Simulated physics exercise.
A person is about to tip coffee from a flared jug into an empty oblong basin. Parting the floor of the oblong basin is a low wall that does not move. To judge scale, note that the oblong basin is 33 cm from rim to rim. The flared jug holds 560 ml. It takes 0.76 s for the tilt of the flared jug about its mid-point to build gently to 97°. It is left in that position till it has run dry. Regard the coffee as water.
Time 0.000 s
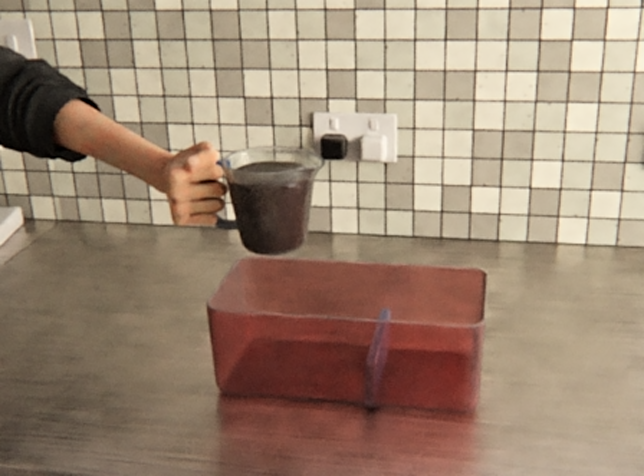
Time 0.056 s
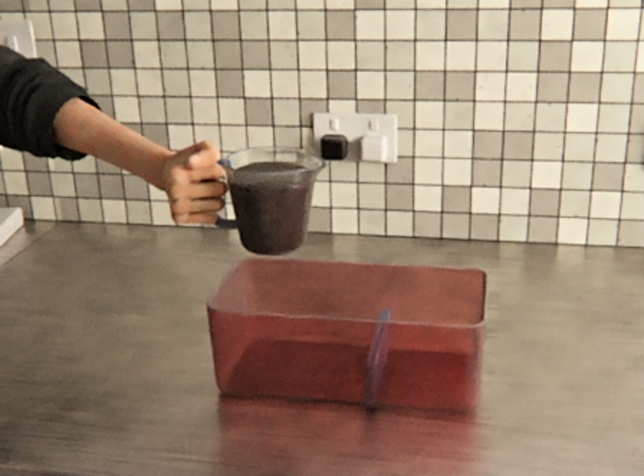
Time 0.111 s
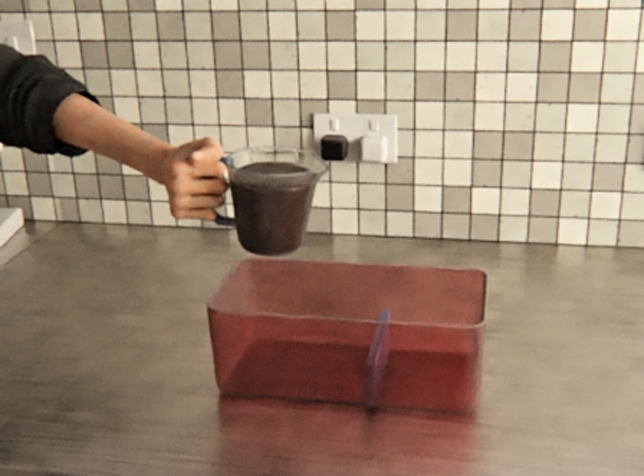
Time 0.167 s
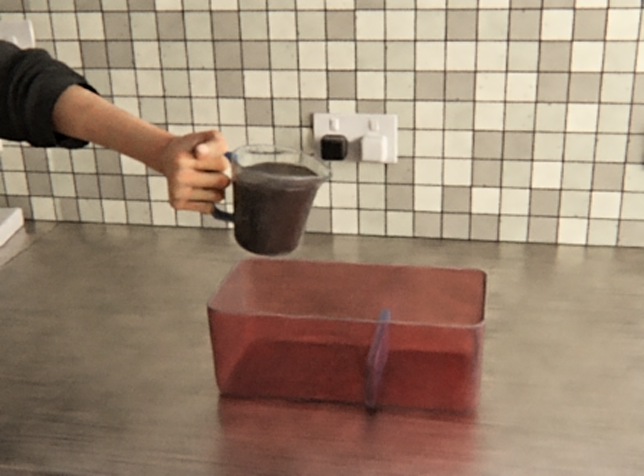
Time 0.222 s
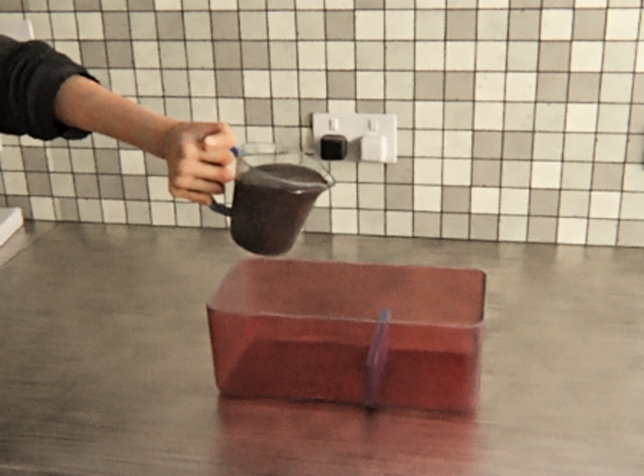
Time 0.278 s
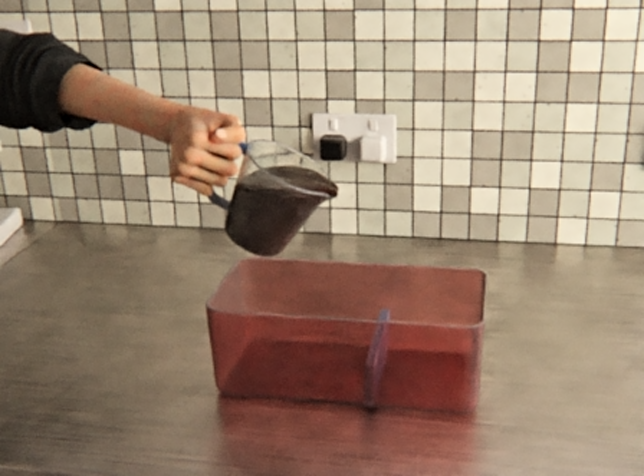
A hand held a clear jug of dark coffee above a red, see-through oblong basin with a low divider, then gradually tilted the jug to the right until the coffee reached its lip.
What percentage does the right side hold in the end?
About 42 per cent.
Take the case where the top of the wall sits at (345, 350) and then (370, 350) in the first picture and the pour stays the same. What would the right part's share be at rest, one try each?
In order, 95 and 70 per cent.
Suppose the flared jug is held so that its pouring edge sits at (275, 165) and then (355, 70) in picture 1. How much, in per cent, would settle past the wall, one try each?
Respectively 0 and 85 %.
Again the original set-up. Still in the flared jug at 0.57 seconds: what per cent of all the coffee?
About 56 per cent.
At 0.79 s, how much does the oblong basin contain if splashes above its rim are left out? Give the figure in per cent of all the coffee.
76 per cent, give or take a little.
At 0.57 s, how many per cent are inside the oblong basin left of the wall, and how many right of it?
5 left and 18 right, roughly.
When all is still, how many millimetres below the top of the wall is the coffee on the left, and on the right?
Left side: Around 42 mm. Right side: Around 40 mm.
By 0.57 s the tilt is 83° and 56 per cent is still to pour, 5 is left of the wall and 18 right of it.
By 0.79 s the tilt is 97° and 14 per cent is still to pour, 37 is left of the wall and 40 right of it.
By 1.01 s the tilt is 97° and 2 per cent is still to pour, 55 is left of the wall and 42 right of it.
By 1.26 s the tilt is 97° and 0 per cent is still to pour, 57 is left of the wall and 42 right of it.
At rest 57 per cent lies left of the wall, 42 right of it and 0 outside.
